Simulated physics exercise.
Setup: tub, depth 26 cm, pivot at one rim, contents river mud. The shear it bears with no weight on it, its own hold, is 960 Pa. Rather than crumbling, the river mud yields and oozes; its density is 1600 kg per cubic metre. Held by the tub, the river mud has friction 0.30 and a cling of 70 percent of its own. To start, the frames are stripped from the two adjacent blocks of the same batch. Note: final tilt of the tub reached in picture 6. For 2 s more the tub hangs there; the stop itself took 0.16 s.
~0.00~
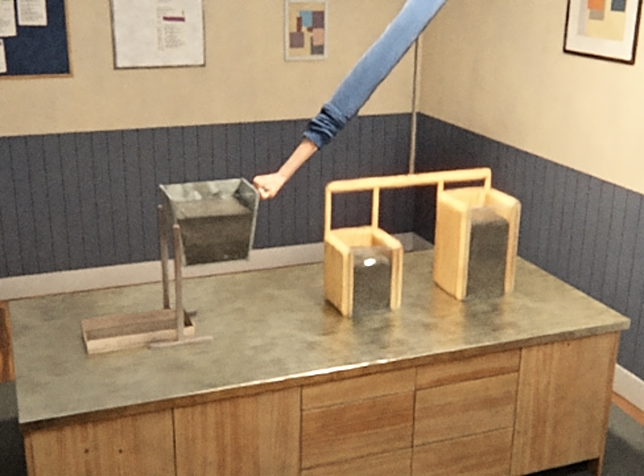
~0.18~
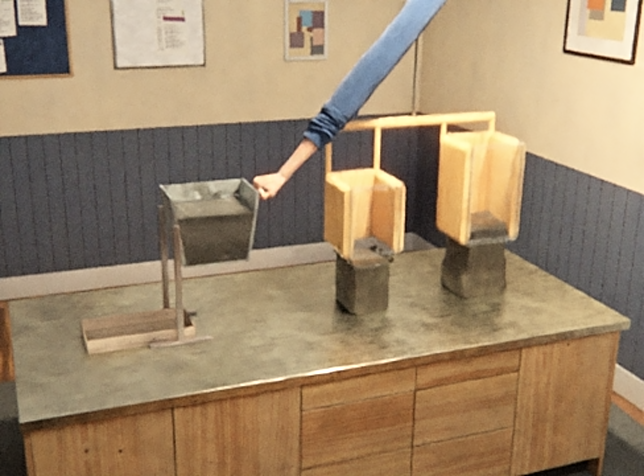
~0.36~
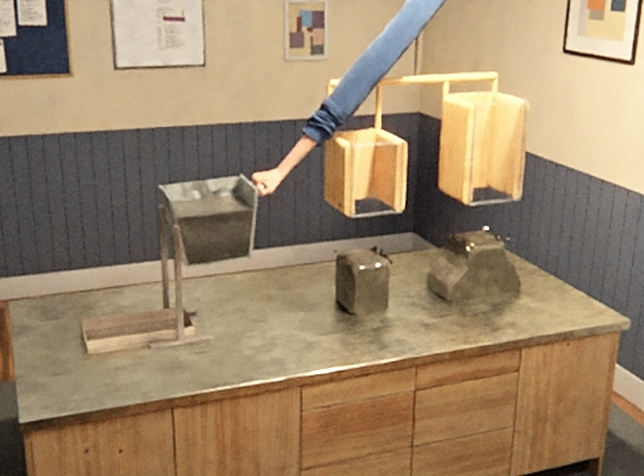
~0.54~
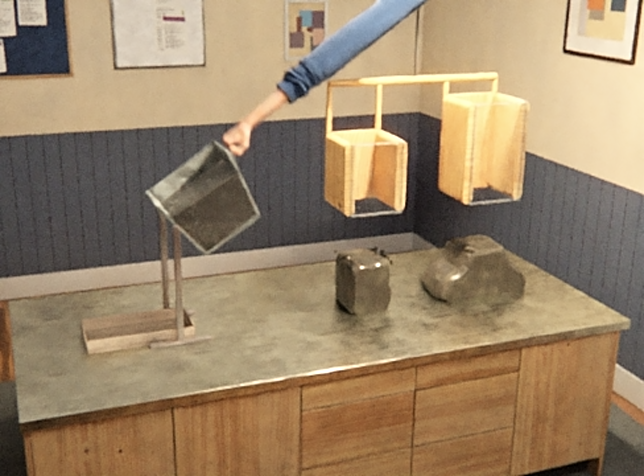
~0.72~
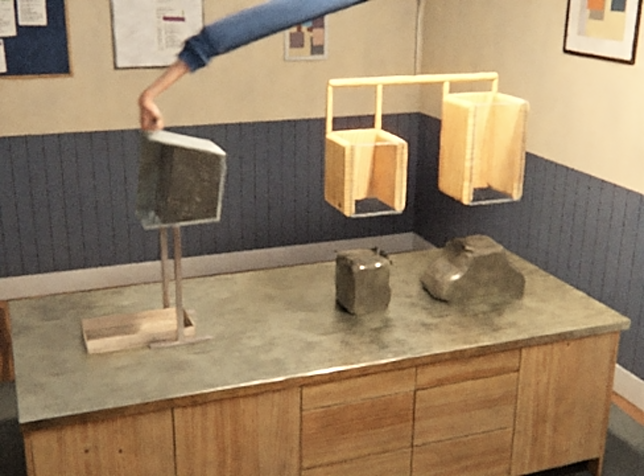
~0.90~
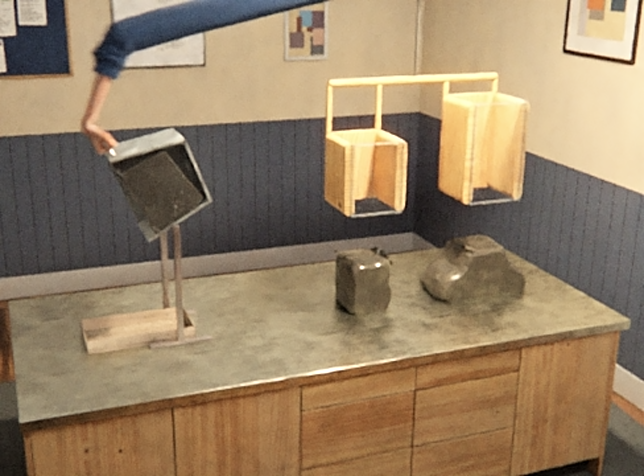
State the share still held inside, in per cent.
Roughly 0 per cent is still held inside.
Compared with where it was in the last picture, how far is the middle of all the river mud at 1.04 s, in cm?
I'd put the distance at about 14 centimetres.
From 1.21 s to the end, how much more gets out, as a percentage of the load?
Near 0 %.
After 1.04 s, the tub is at 111 degrees and holds 47 %.
After 1.21 s, the tub is at 111 degrees and holds 0 %.
After 1.38 s, the tub is at 111 degrees and holds 0 %.
After 1.55 s, the tub is at 111 degrees and holds 0 %.
After 2.90 s, at the end, the tub is at 111 degrees and holds 0 %.
